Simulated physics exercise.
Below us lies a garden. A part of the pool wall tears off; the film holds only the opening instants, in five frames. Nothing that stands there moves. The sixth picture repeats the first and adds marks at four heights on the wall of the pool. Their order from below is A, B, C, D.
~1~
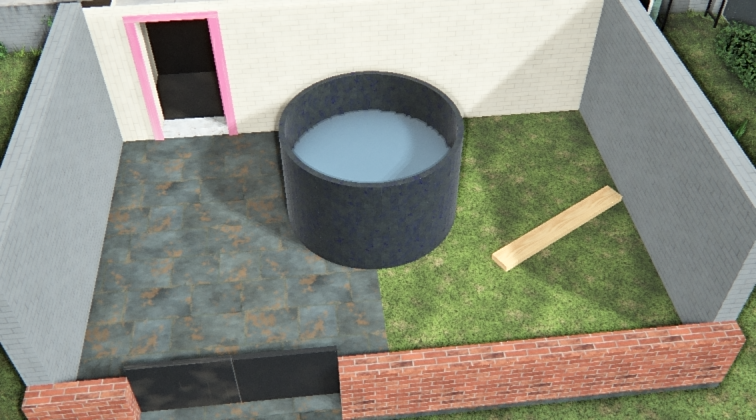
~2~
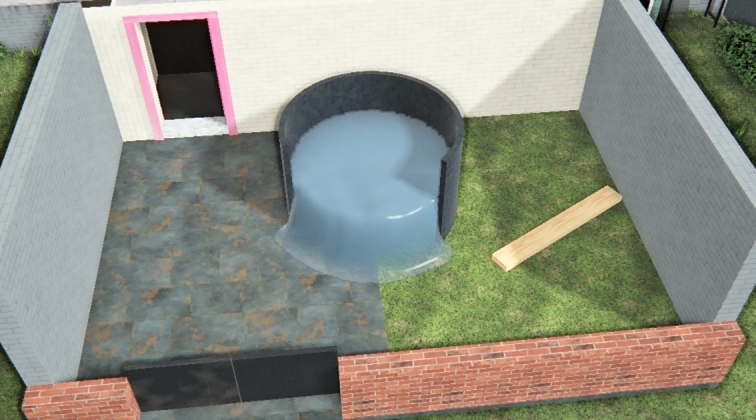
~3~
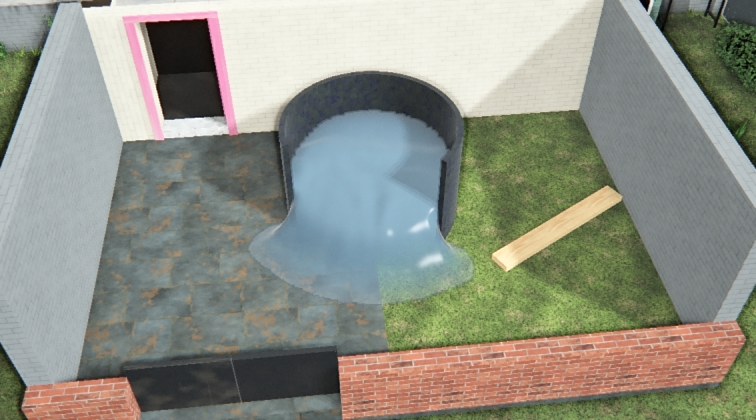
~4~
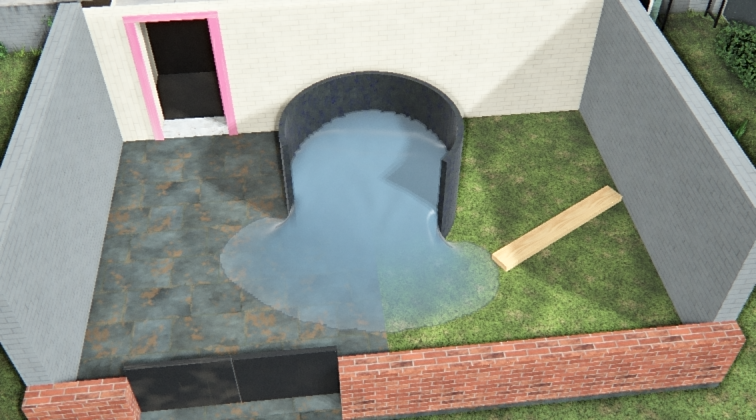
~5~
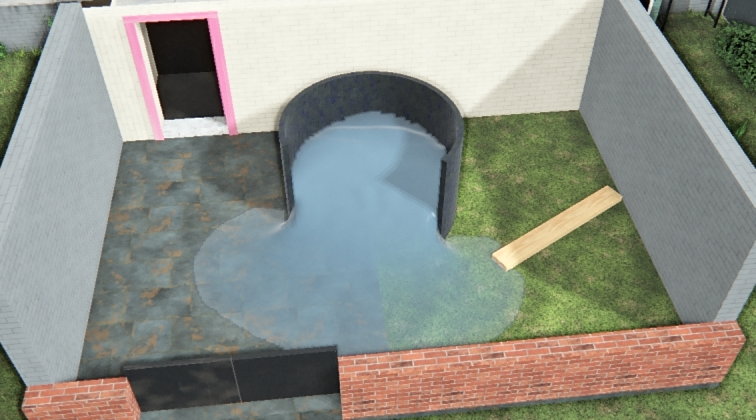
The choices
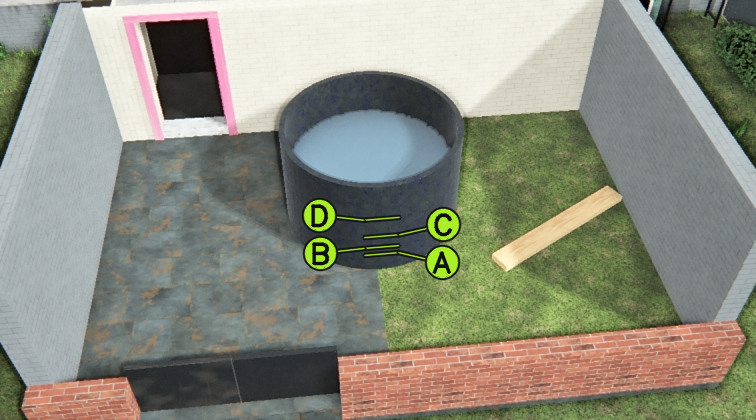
A round dark pool in a walled garden opening at its near side, water pouring out and spreading across paving and grass.
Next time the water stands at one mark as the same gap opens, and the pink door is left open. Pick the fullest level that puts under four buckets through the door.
The answer is level C.
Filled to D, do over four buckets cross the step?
Yes.
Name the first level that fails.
That would be D.
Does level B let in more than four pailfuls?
No.
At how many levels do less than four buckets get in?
Three of the four.
On the marked copy, A at (381, 254); B at (381, 247); C at (381, 236); D at (381, 218); from the bottom up A, B, C, D.
With A, nothing gets over.
With B, nothing gets over.
With C, a bucket or two gets in.
With D, about 10 bucketfuls get in.
